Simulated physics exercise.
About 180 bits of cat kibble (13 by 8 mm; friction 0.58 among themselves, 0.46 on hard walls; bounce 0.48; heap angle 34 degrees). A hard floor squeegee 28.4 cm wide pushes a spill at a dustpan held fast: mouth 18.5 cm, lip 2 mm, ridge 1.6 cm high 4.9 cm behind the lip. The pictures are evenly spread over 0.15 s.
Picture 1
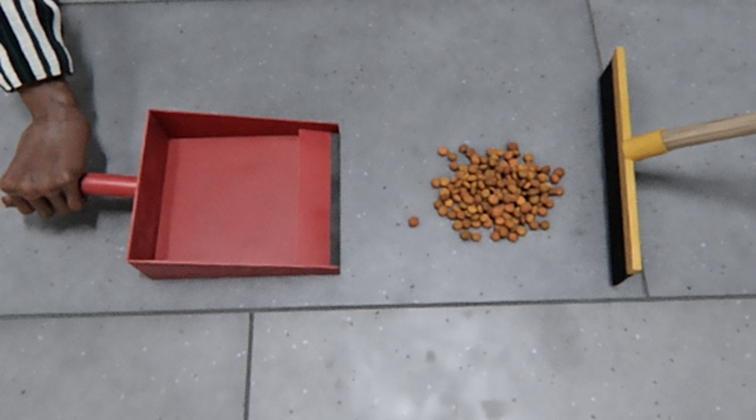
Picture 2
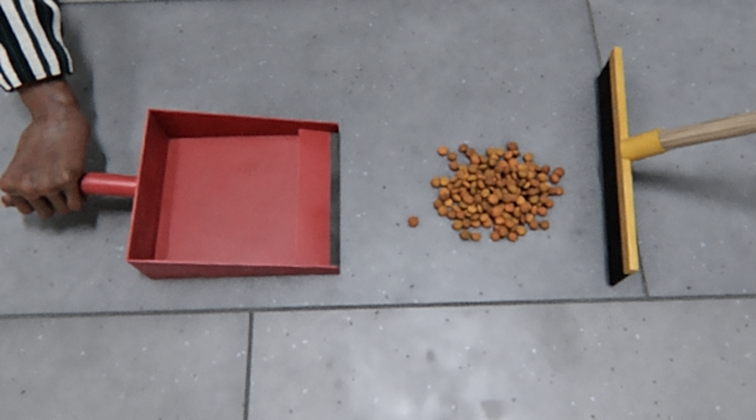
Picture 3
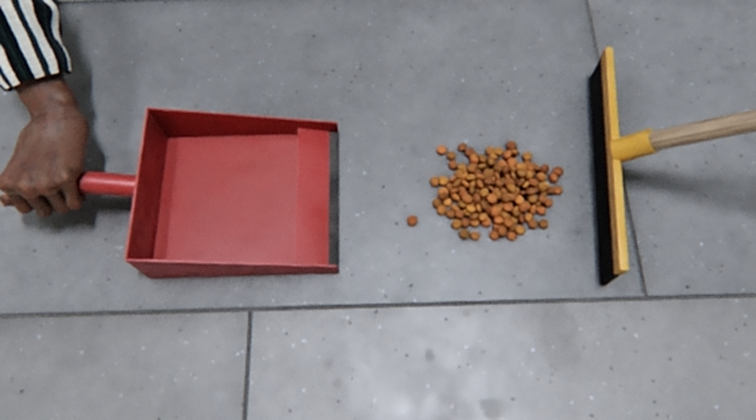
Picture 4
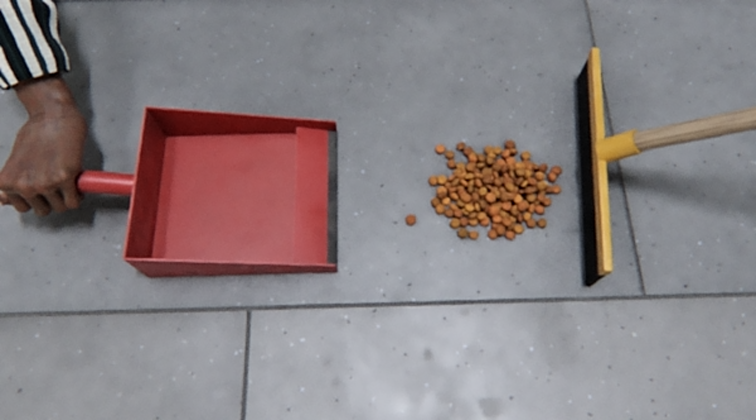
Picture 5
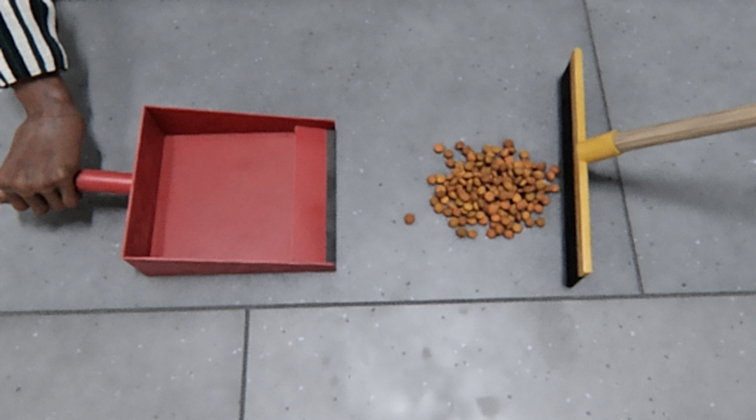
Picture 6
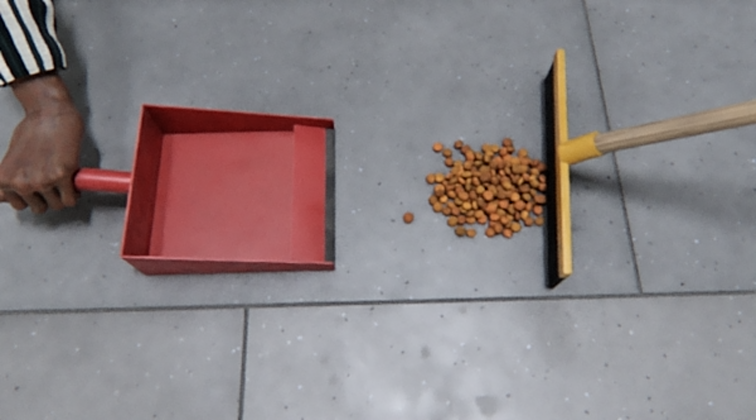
At the start, a heap of orange-brown kibble sits on a gray tiled floor between a red dustpan, its handle held by a hand at left, and a yellow-framed squeegee at right. The squeegee barely moves at first, then slides left until its black blade meets the heap and nudges the nearest pieces.
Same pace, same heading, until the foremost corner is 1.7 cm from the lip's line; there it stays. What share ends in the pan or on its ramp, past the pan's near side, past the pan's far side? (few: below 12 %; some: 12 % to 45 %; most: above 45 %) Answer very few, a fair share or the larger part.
In the pan or on its ramp: A fair share; past the pan's near side: Very few; past the pan's far side: Very few.
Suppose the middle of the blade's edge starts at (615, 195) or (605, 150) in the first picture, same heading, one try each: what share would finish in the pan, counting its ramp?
About 25 and 35 per cent.
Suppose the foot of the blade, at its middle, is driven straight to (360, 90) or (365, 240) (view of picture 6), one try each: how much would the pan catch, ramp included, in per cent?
Some 30 and 20 per cent.
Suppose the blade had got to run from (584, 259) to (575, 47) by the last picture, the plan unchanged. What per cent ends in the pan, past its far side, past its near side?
Pan 30, far 15, near 0.
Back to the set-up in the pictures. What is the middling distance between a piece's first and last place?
About 20 cm.
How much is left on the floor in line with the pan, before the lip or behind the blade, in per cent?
Some 55 per cent.
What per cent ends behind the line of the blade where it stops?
Roughly 0 per cent.
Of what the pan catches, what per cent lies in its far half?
About 40 per cent.
Then, 0.18 s after the last picture, middle of the blade 15 cm from the lip; 0 % over the lip, far side 5 %, near side 0 %.
Then, 0.30 s after the last picture, middle of the blade 7 cm from the lip; 0 % over the lip, far side 5 %, near side 5 %.
Then, 0.55 s after the last picture, middle of the blade 3 cm from the lip; 35 % over the lip, far side 5 %, near side 5 %.
In the end, pan 35 %, near side 5 %, far side 5 %, in front of the lip or behind the blade 55 %.
